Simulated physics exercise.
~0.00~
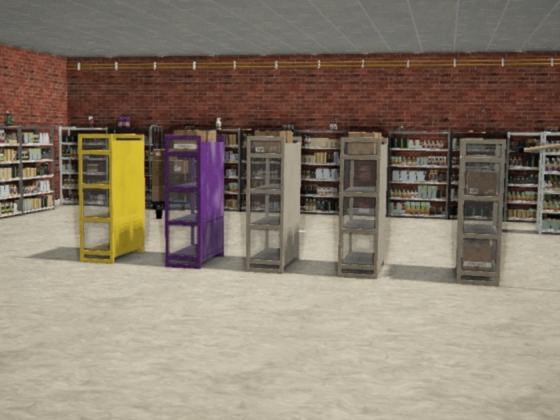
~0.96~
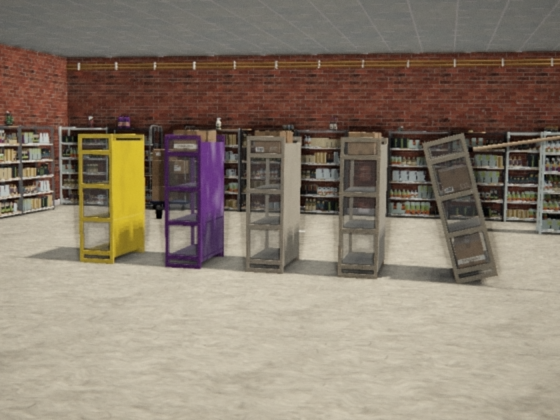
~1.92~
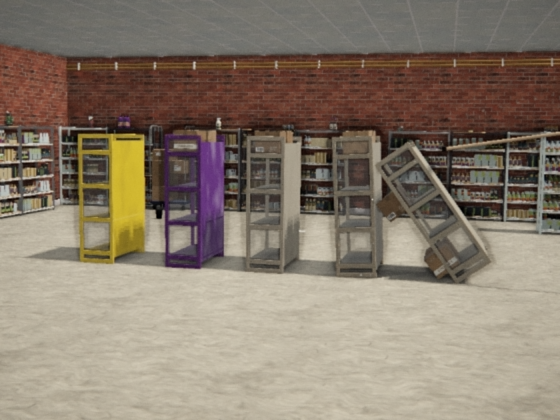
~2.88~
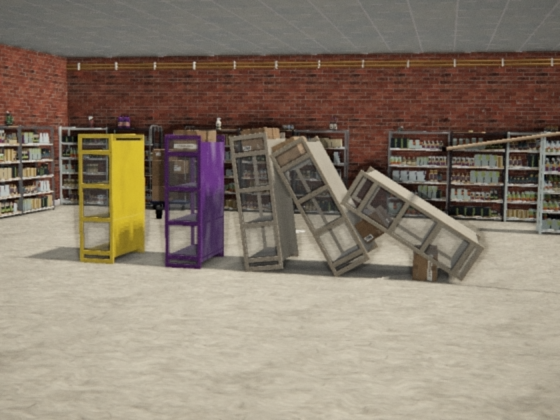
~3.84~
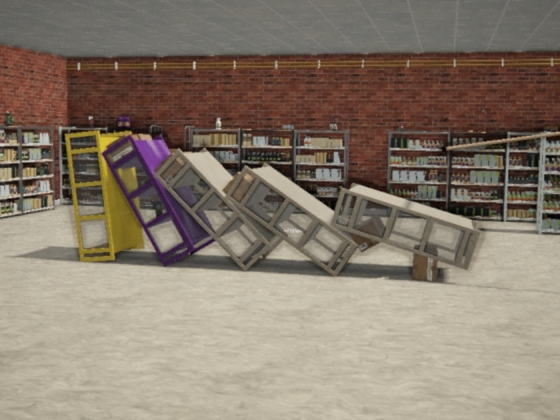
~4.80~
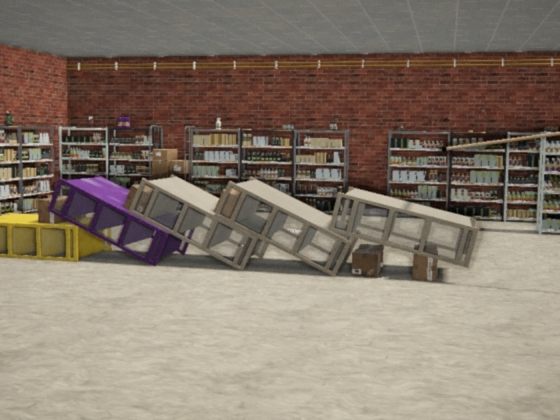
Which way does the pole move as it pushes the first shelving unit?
The pole moves to the left, coming in from the right side of the view.
Pole pushing the rightmost of five shelving units, toppling all leftward in turn, the yellow one flat and the others slanted.
